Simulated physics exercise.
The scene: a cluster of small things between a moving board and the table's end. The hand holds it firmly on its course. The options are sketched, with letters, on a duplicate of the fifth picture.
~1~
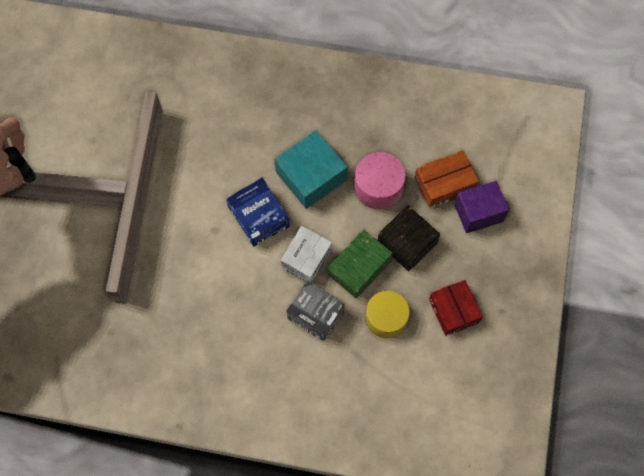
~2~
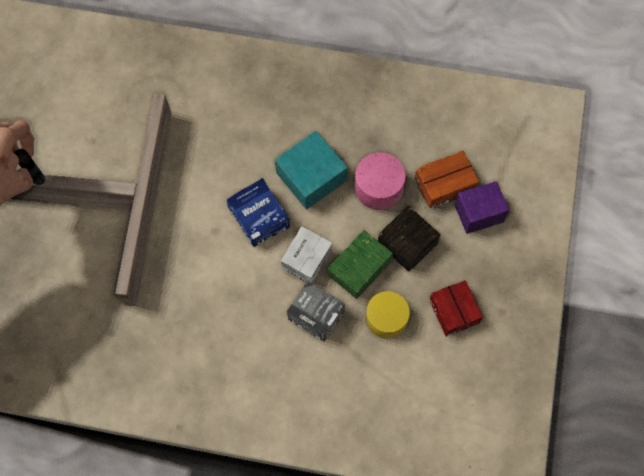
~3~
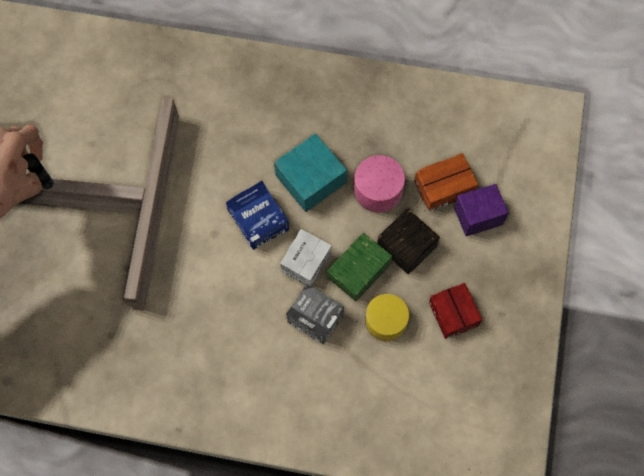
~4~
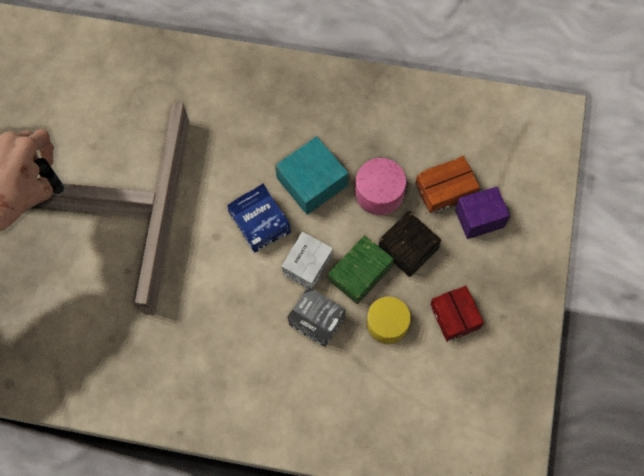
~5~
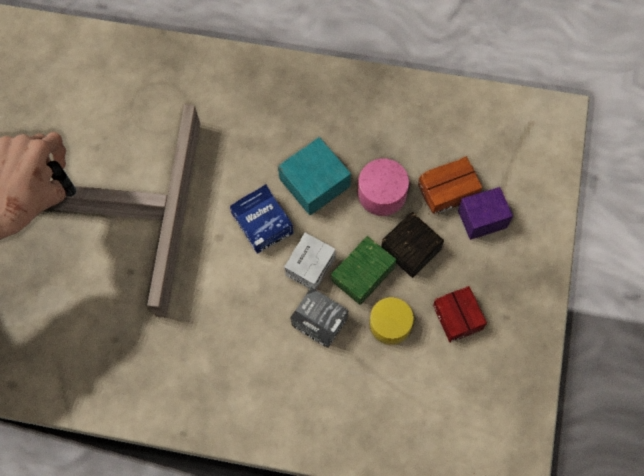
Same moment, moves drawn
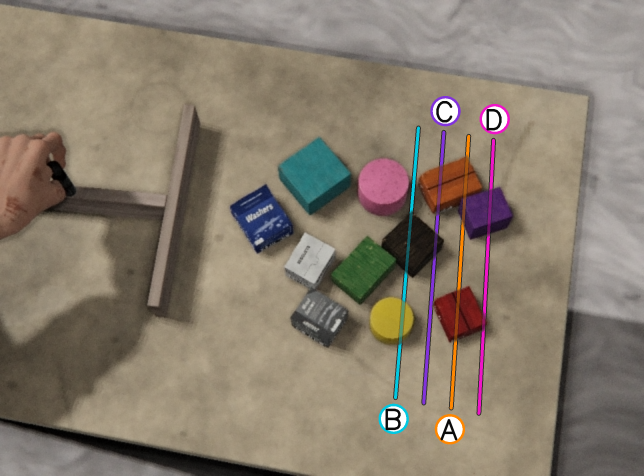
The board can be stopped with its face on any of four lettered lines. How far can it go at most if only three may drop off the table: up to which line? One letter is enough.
No fourth one falls up to D.
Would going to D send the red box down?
Yes.
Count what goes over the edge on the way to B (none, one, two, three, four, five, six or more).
The count is none.
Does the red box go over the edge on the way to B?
No.
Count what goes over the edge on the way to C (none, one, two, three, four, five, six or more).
By then, none.
On the copy, A at (461, 265); B at (408, 255); C at (434, 260); D at (487, 269).
On D. First, board (283, 220); turquoise block (333, 170); yellow tin (396, 327).
Then, board (397, 240); red box (523, 320); orange box (526, 170).
Finally, board (487, 255); purple block over the edge; red box over the edge; two fallen.
By contrast, A is within the limit but short; B is within the limit but short; C is within the limit but short.
